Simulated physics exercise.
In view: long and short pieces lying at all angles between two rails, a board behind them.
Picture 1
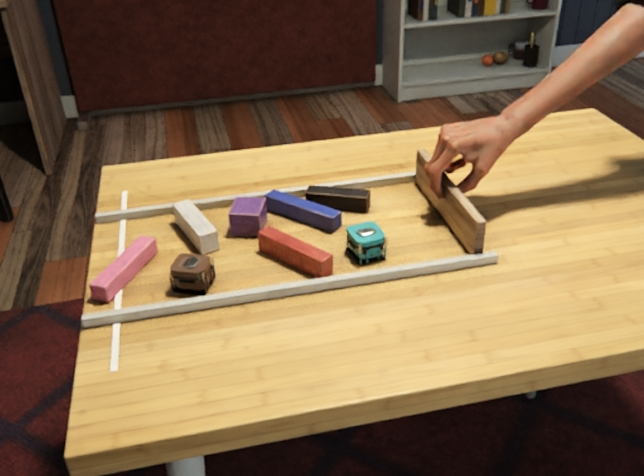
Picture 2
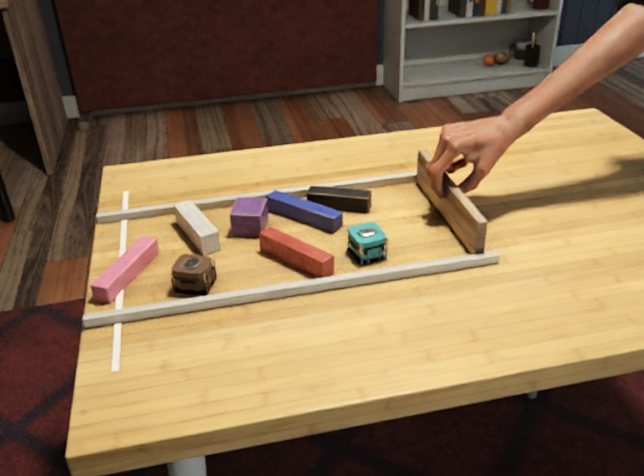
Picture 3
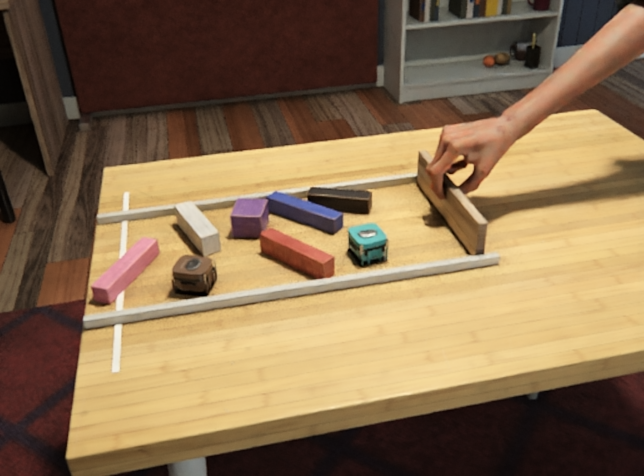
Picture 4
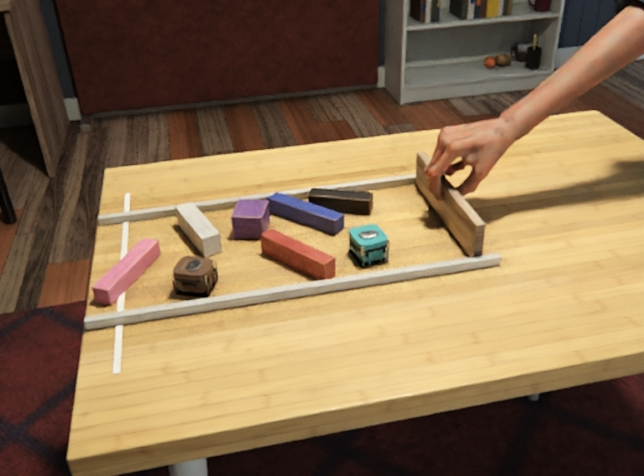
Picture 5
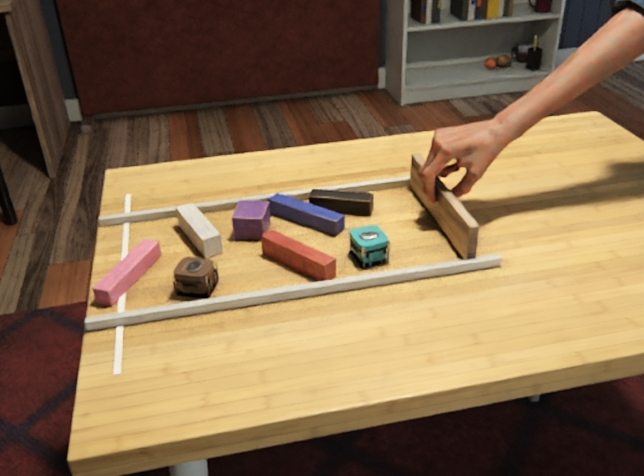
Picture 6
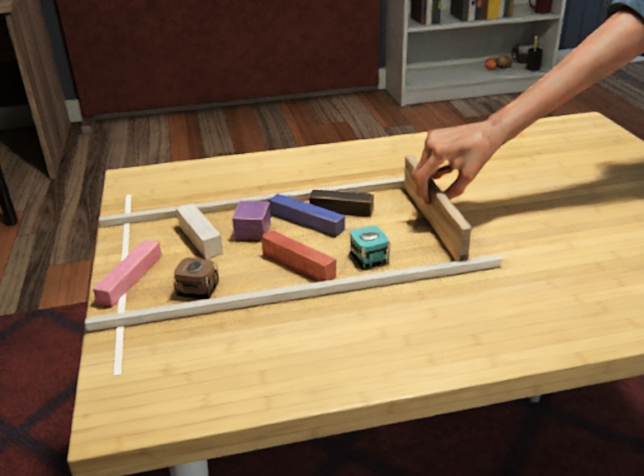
A hand slid a wooden board slightly left between two pale rails on a table, while the scattered colored bars and blocks in front of it, lying at different angles, stayed where they were.
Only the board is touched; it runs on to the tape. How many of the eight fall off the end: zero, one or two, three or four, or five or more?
In the end the number that fall off is five or more.
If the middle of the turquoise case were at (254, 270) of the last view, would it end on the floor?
It tumbles off.
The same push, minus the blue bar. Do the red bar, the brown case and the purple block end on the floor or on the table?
The red bar falls; the brown case is lost; the purple block stays on.
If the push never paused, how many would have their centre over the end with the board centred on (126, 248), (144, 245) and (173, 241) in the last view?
Past the end: 5, 4 and 1.
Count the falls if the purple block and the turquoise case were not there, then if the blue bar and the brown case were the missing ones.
4 in the first case, 3 in the second.
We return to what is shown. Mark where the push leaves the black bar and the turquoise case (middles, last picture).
About (116, 235), and the other about (104, 285).
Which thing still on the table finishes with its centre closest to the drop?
Foremost is the blue bar.
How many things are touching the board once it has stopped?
In contact: 2.
Early on, none off yet; pink bar at rest near (129, 271); brown case at rest near (196, 278); white bar at rest near (199, 230).
A while later, none off yet; pink bar at rest near (129, 271); brown case at rest near (195, 278); white bar travelled a little near (173, 234).
Further along, none off yet; pink bar leaning well over near (69, 292); brown case travelled well along near (105, 297); white bar travelled about its own width near (108, 234).
Finally, the number that fall off is five or more; lost, red bar, purple block, white bar, brown case and pink bar.
